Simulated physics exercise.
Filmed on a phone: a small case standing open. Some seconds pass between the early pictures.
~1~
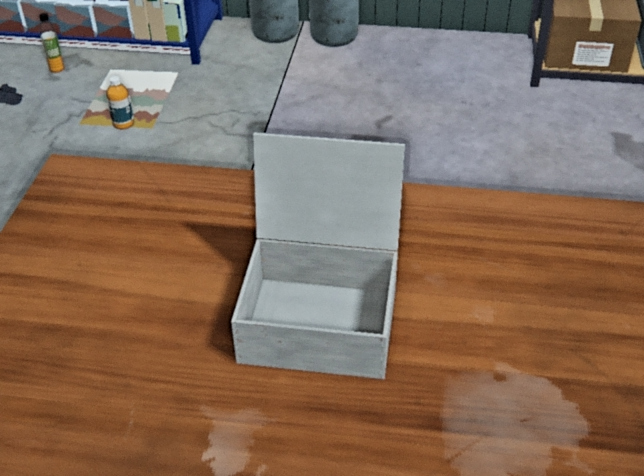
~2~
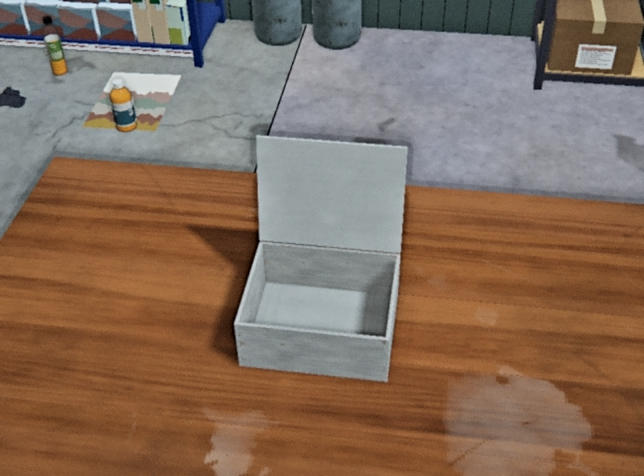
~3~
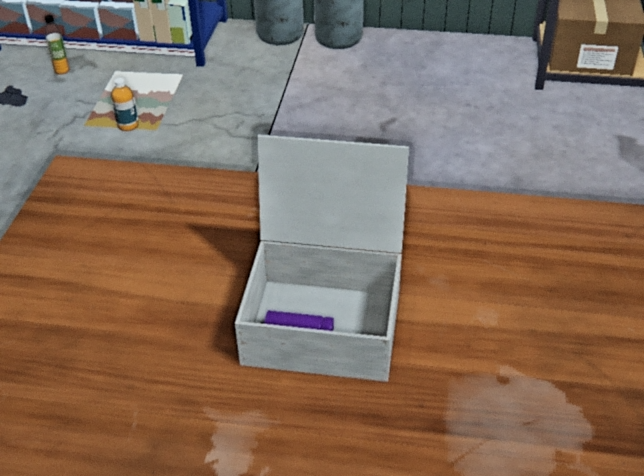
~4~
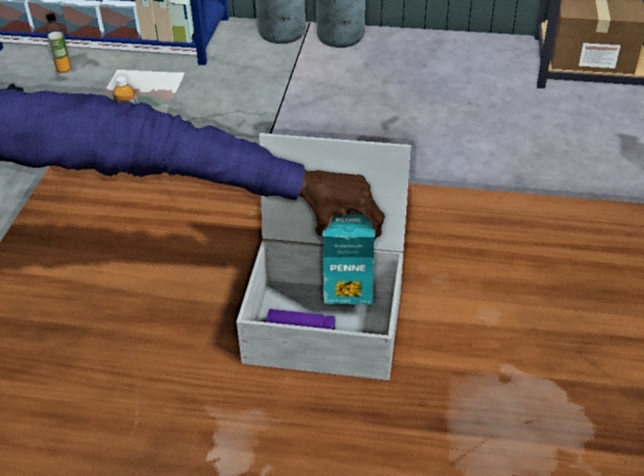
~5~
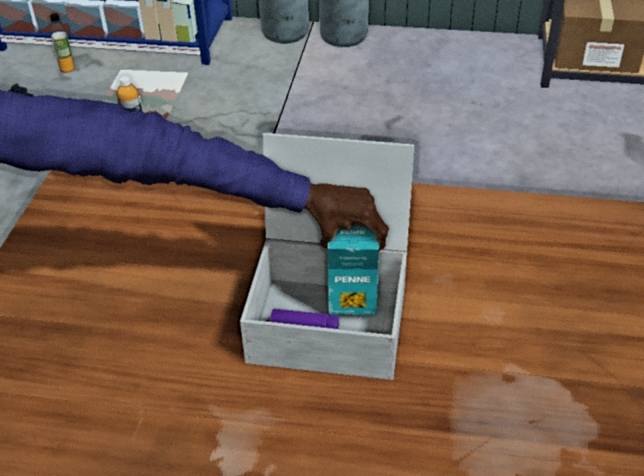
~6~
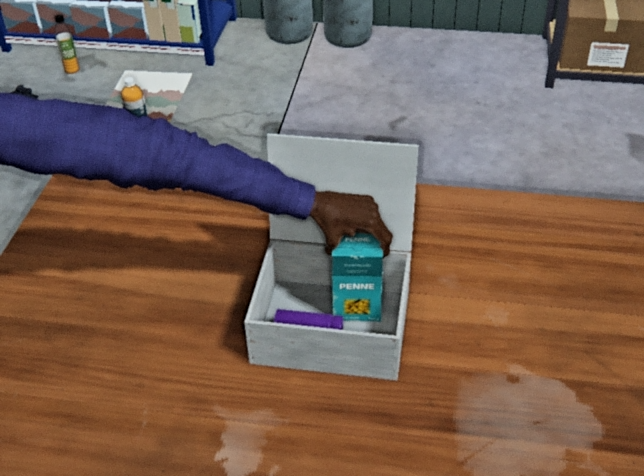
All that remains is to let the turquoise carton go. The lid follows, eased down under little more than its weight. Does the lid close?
It stays ajar.
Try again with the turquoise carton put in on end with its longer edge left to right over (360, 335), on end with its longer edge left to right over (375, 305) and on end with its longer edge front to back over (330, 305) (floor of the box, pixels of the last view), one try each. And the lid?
First, it is held up; second, it is held up; third, it is held up.
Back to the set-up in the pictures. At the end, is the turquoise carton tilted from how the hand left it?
The turquoise carton tips.
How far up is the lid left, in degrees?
About 18°.
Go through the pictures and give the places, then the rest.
The last thing is not in view yet, in the first frame.
The last thing is not in view yet, in the second frame.
The last thing is not in view yet, in the third frame.
Coming down; turquoise carton (349, 259), in the fourth frame.
Coming down; turquoise carton (353, 270), in the fifth frame.
Put in, still held; turquoise carton (357, 277), in the sixth frame.
Then, 1.30 s on from there, lid 83° above the rim.
Then, 1.80 s on from there, lid 54° above the rim; turquoise carton turned 3° from how it was put near (357, 284).
Then, 2.20 s on from there, lid 27° above the rim; turquoise carton turned 34° from how it was put near (354, 301).
Then, 2.50 s on from there, lid 18° above the rim; turquoise carton turned 49° from how it was put near (351, 308); purple shaker shifted about its own width.
In the end, lid 18° above the rim; toppled in the box, turquoise carton; moved from the start, purple shaker. At the end, from the last picture's camera, turquoise carton near (351, 308).
